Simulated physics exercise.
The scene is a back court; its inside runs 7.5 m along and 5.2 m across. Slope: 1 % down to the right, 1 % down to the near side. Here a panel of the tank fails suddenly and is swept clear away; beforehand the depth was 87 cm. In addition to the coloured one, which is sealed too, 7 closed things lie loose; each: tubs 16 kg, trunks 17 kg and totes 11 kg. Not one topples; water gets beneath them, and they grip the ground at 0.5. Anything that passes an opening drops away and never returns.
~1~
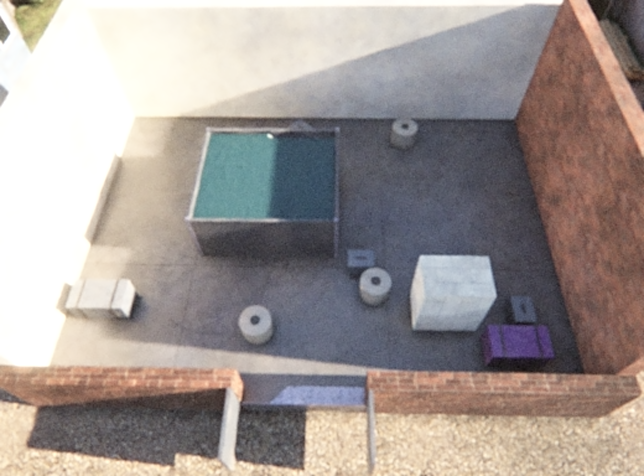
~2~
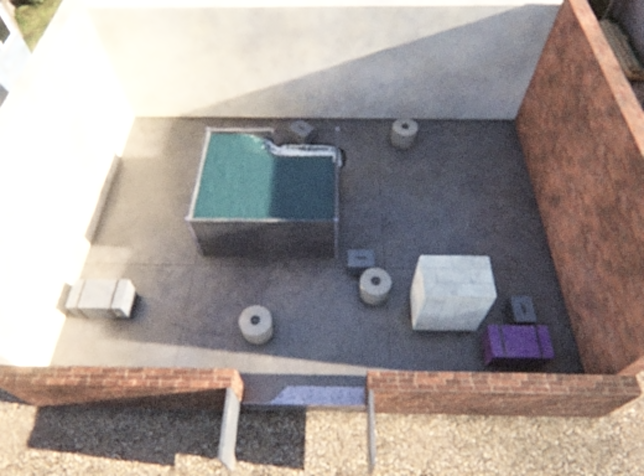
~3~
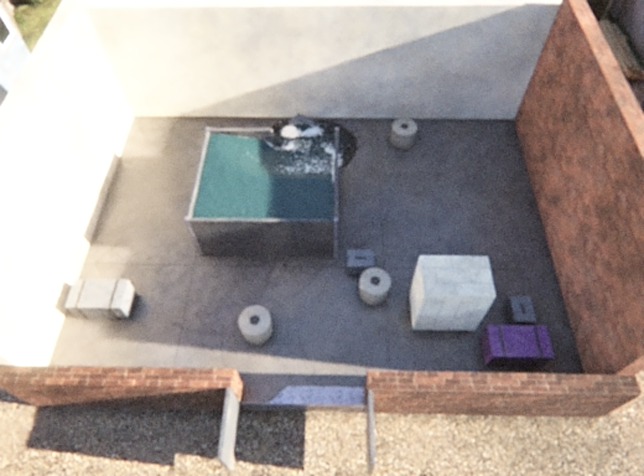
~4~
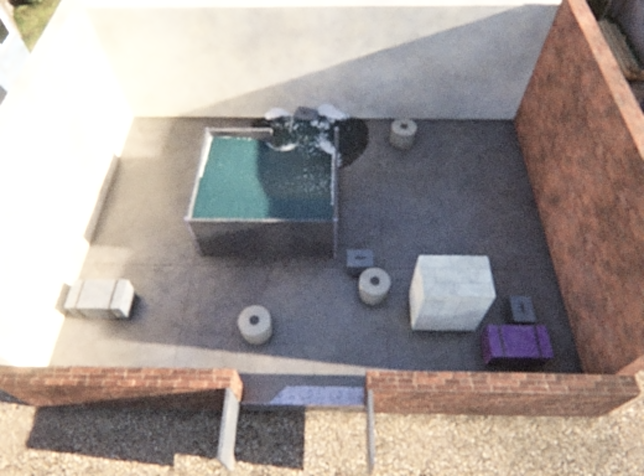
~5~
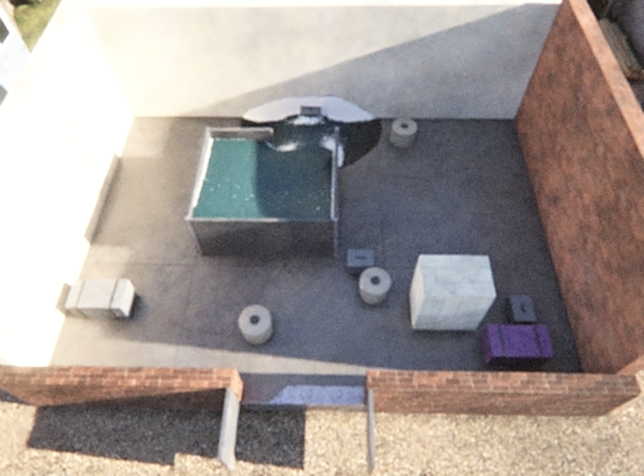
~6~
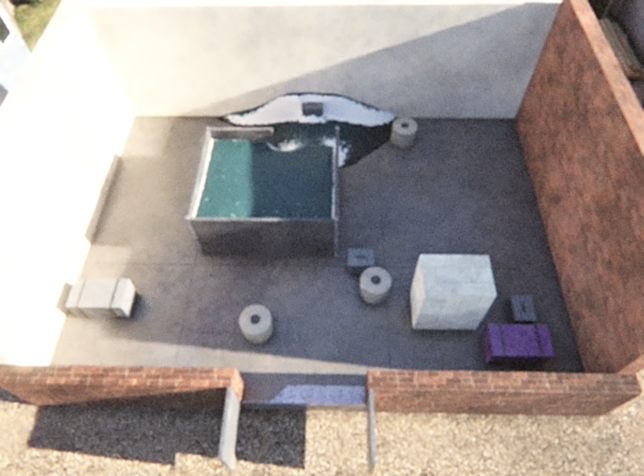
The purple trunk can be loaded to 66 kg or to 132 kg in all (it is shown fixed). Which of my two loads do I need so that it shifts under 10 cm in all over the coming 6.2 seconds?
You need the heavier load.
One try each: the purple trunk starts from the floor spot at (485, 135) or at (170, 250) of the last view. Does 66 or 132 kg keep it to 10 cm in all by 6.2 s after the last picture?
Taking the two tries in order, both fall short and even the light one works.
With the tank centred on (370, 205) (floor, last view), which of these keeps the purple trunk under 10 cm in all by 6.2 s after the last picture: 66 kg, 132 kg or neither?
Well, in that case you need the heavier one.
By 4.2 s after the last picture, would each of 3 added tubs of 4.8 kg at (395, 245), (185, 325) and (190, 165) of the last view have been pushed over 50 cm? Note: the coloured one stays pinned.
In the given order, I'd say smaller, greater, greater.
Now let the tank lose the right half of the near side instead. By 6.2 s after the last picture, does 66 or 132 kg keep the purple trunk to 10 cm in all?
Just the heavier one.
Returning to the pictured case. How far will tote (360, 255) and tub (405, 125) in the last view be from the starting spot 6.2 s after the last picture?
In order, they end up 0 cm and 200 cm from where they began.
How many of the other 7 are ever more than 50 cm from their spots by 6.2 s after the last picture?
Count: 4.
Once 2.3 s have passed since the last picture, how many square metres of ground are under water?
At that time the wet patch spans about 24 m2.
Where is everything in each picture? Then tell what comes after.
In the first picture, the purple trunk at (520, 341) rests on the ground; water covers 3.8 m2; 0 of 8 have shifted.
In the second picture, the purple trunk at (520, 341) rests on the ground; water covers 4.5 m2; 0 of 8 have shifted.
In the third picture, the purple trunk at (520, 340), on the bottom; 5.5 m2 under water; 1 of 8 have shifted.
In the fourth picture, the purple trunk at (519, 340) rests on the ground; 6.4 m2 under water; 1 of 8 have shifted.
In the fifth picture, the purple trunk at (520, 340), on the bottom; 6.7 m2 under water; 1 of 8 have shifted.
In the sixth picture, the purple trunk at (520, 340), on the bottom; water covers 7.0 m2; 1 of 8 have shifted.
Then, 0.6 s after the last picture the purple trunk would be 0 cm from its start with 66 kg and 0 cm from its start with 132 kg; 0 cm of water round it then.
Then, 2.3 s after the last picture the purple trunk would be 0 cm from its start with 66 kg and 0 cm from its start with 132 kg; 2 cm of water round it then.
Then, 4.2 s after the last picture the purple trunk would be 38 cm from its start with 66 kg and 0 cm from its start with 132 kg; 14 cm of water round it then.
Then, 6.2 s after the last picture the purple trunk would be 162 cm from its start with 66 kg and 0 cm from its start with 132 kg; 16 cm of water round it then.
